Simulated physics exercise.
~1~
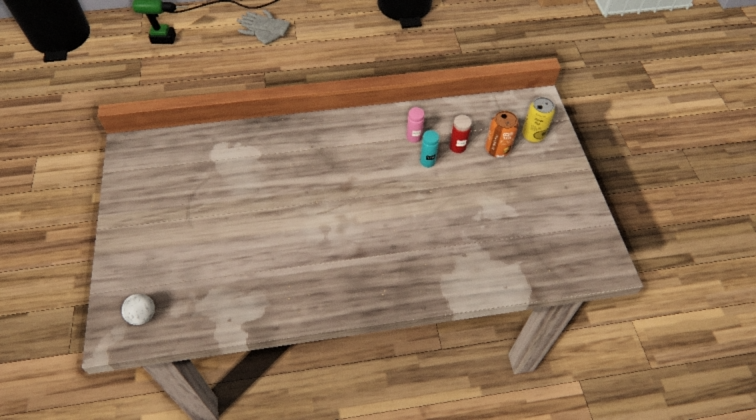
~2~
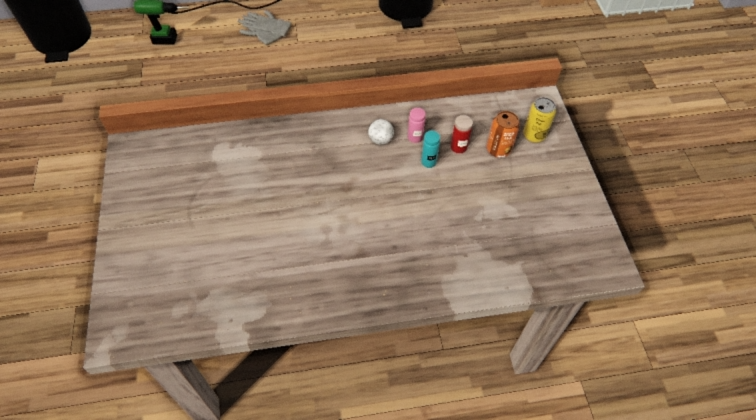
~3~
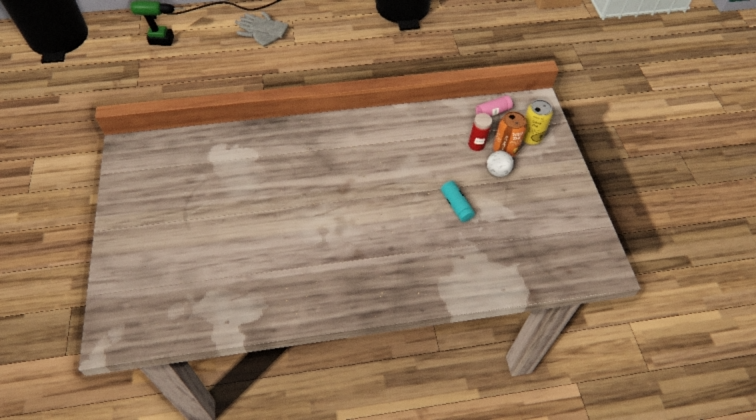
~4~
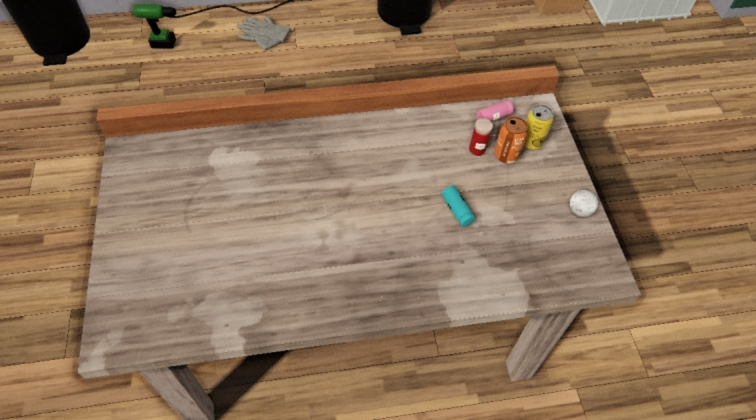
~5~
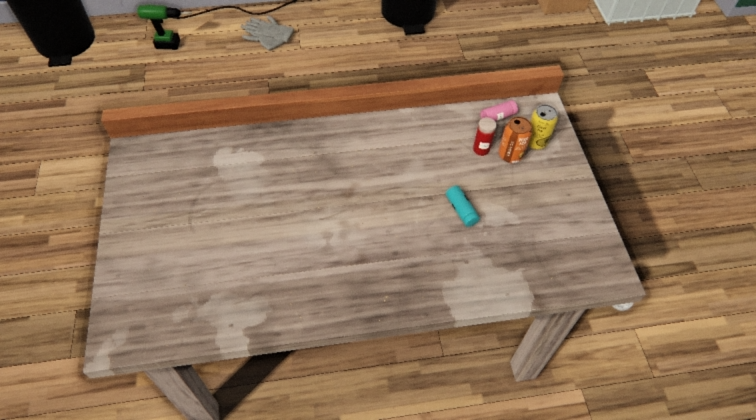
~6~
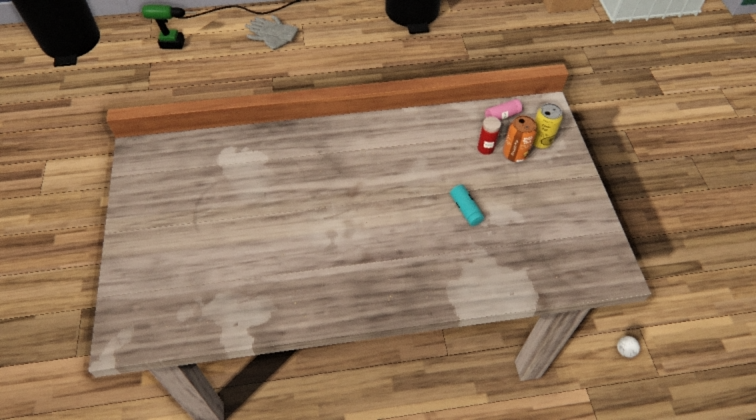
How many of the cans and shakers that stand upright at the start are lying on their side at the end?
Two of them are lying on their side, the pink shaker and the turquoise shaker.
